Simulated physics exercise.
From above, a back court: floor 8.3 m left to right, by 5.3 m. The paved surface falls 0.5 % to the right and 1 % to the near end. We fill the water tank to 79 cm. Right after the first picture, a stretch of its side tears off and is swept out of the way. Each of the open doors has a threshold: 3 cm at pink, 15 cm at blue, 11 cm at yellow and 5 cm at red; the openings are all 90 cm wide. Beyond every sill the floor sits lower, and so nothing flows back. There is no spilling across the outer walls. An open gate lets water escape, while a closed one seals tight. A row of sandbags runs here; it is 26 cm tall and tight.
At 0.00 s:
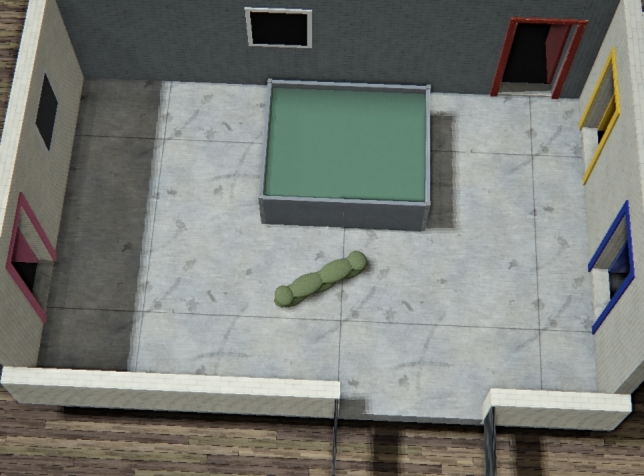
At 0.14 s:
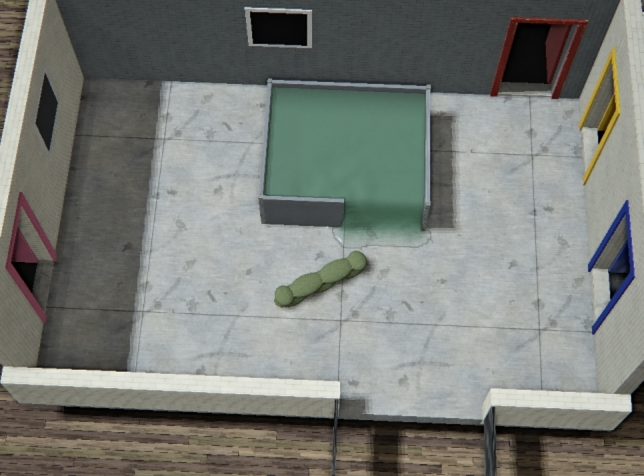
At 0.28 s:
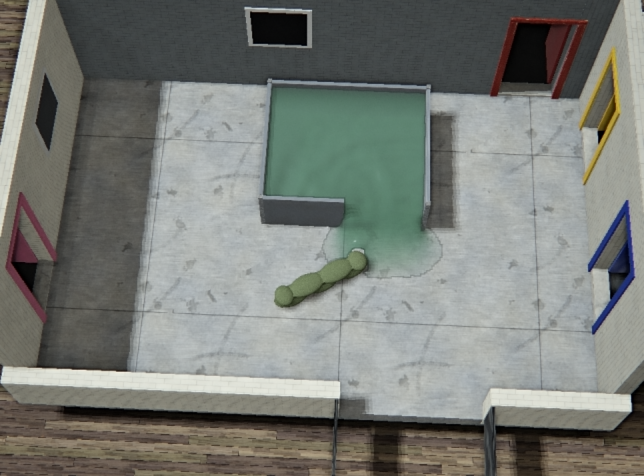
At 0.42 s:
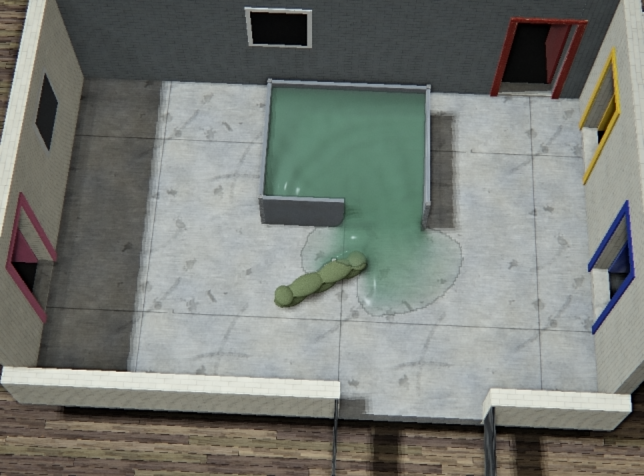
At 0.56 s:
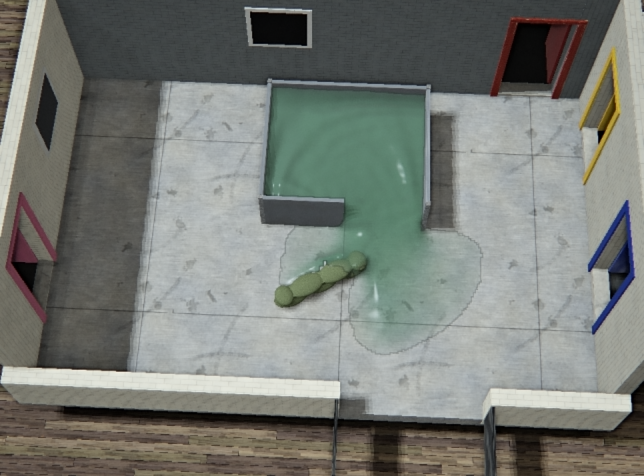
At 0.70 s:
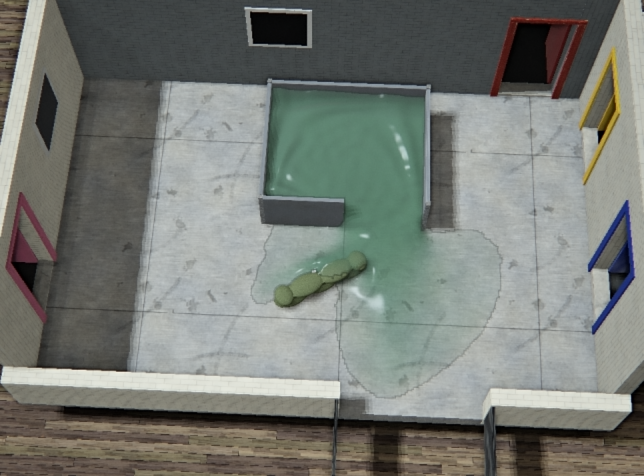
In a walled court seen from above, the front right side of a tank of green water gave way, and the water poured out, spread around the sandbags and reached toward the near wall.
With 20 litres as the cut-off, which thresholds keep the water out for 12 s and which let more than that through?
At the end, the pink door is going to break the limit, the blue door is going to hold within the limit, the yellow door is going to hold within the limit, the red door is going to break the limit.
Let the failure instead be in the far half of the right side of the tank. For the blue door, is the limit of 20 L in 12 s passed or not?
Note: Blue door, short of the limit.
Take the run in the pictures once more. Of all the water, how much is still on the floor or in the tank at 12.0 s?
50 %.
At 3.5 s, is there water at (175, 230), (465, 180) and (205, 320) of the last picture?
Well, the first is drenched, the next untouched by it, the last drenched.
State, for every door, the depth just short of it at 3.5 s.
In centimetres - pink: 5, blue: 10, yellow: 0, red: 0.
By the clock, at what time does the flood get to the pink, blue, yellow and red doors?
Pink = 2.2 s, blue = 2.0 s, yellow = 3.8 s, red = 4.5 s.
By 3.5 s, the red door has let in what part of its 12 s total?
Estimate: Around 0 per cent.
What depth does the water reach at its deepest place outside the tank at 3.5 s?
Some 29 cm deep.
After 1.4 s water covers 35 % of the floor and is deepest (46 cm) near (393, 231); pink door not reached, blue door not reached, yellow door not reached, red door not reached.
After 2.2 s water covers 45 % of the floor and is deepest (53 cm) near (599, 408); pink door not reached, blue door 5 cm at the sill, 0 L in, yellow door not reached, red door not reached.
After 3.5 s water covers 60 % of the floor and is deepest (29 cm) near (358, 251); pink door 5 cm at the sill, 9 L in, blue door 10 cm at the sill, 0 L in, yellow door not reached, red door not reached.
After 7.0 s water covers 80 % of the floor and is deepest (14 cm) near (358, 251); pink door 6 cm at the sill, 52 L in, blue door 9 cm at the sill, 1 L in, yellow door 3 cm at the sill, 0 L in, red door 9 cm at the sill, 50 L in.
After 12.0 s water covers 95 % of the floor and is deepest (9 cm) near (500, 404); pink door 3 cm at the sill, 65 L in, blue door 6 cm at the sill, 1 L in, yellow door 6 cm at the sill, 0 L in, red door 5 cm at the sill, 72 L in.
